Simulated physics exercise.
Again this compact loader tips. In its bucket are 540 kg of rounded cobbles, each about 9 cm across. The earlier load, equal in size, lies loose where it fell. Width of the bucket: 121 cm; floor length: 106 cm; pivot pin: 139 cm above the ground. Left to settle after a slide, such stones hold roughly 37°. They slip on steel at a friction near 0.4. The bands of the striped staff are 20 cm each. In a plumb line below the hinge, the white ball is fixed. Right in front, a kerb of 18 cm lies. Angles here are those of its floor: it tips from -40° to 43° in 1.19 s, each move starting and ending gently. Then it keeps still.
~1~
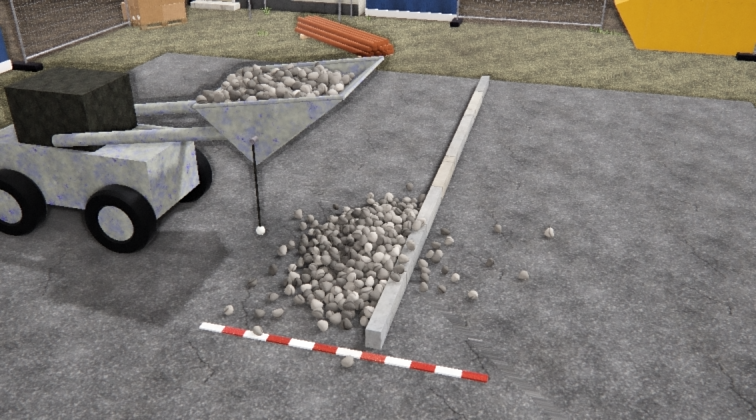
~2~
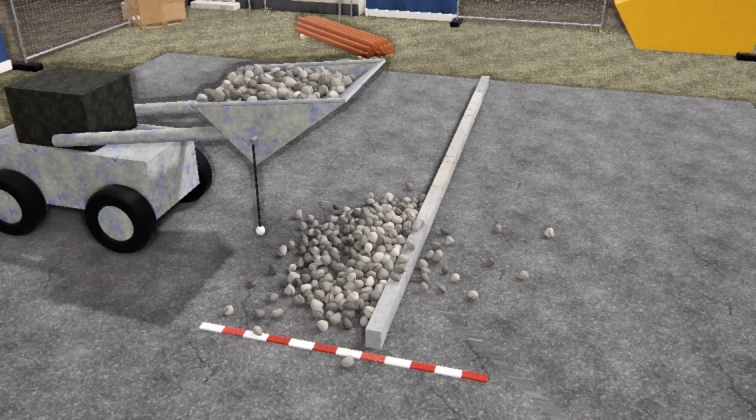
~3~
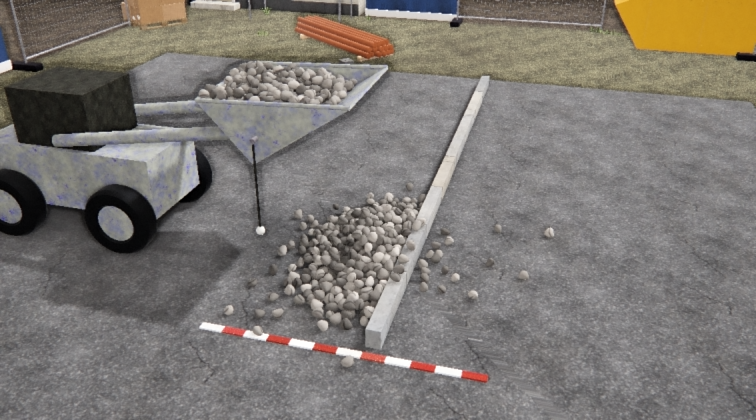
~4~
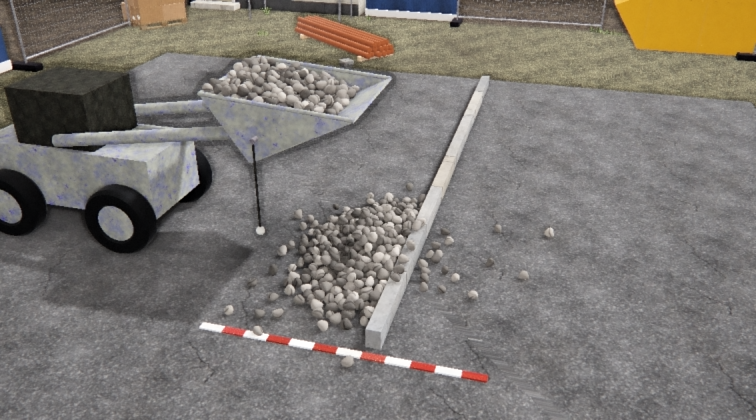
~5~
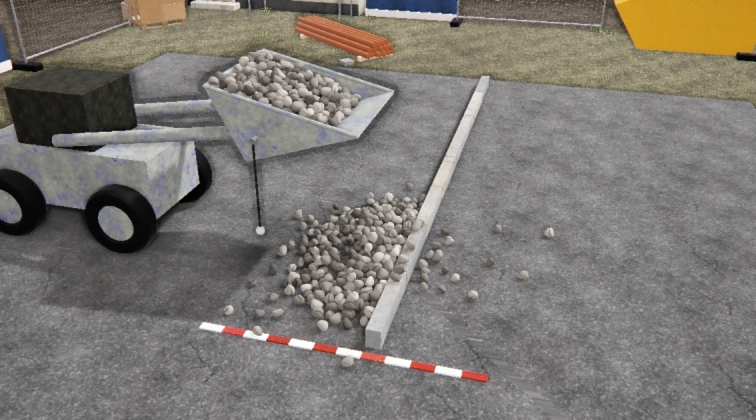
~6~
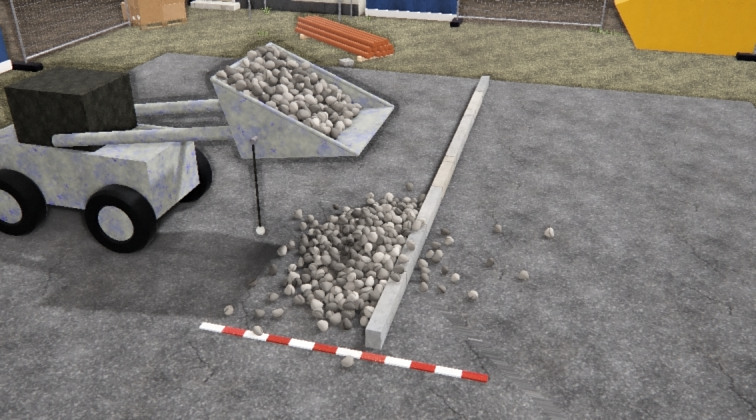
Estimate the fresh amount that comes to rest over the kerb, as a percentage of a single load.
About 30 per cent of a load.
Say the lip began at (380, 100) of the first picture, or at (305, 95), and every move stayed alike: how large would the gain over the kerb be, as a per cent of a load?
Close to 70 per cent, followed by close to 5 per cent.
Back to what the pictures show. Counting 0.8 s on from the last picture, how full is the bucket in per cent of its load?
Close to 55 per cent of the load.
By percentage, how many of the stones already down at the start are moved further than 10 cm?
Near 20 per cent, I reckon.
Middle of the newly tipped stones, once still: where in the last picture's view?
I'd point to about (383, 242).
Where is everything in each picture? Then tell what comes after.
In the first frame, the bucket is at -40°, its lip at (344, 97); the top of the load is at (301, 74). The earlier load is highest near (370, 236), 30 cm above ground level, 97 % on this side of the kerb, 3 % over the kerb.
In the second frame, the bucket is at -38°, its lip at (346, 100); the top of the load is at (288, 74).
The third frame shows lip at (349, 108), floor tilted -34°, highest stones at (272, 73).
In the fourth frame, the bucket is at -27°, its lip at (354, 121); the top of the load is at (253, 65).
In the fifth frame, the bucket is at -18°, its lip at (357, 137); the top of the load is at (257, 61).
In the sixth frame, the bucket is at -8°, its lip at (358, 155); the top of the load is at (264, 55).
Then, 0.4 s after the last picture the floor is at 30°; in per cent of one load, 99 in the bucket, 97 on this side of the kerb, 3 over the kerb; the foremost stones are at (486, 265).
Then, 0.8 s after the last picture the floor is at 43°; in per cent of one load, 53 in the bucket, 143 on this side of the kerb, 3 over the kerb; the foremost stones are at (486, 265).
Then, 1.1 s after the last picture the floor is at 43°; in per cent of one load, 9 in the bucket, 175 on this side of the kerb, 16 over the kerb; the foremost stones are at (497, 259).
Then, 3.9 s after the last picture the floor is at 43°; in per cent of one load, 0 in the bucket, 166 on this side of the kerb, 34 over the kerb; the foremost stones are at (591, 276). Net gain over the kerb, 30.
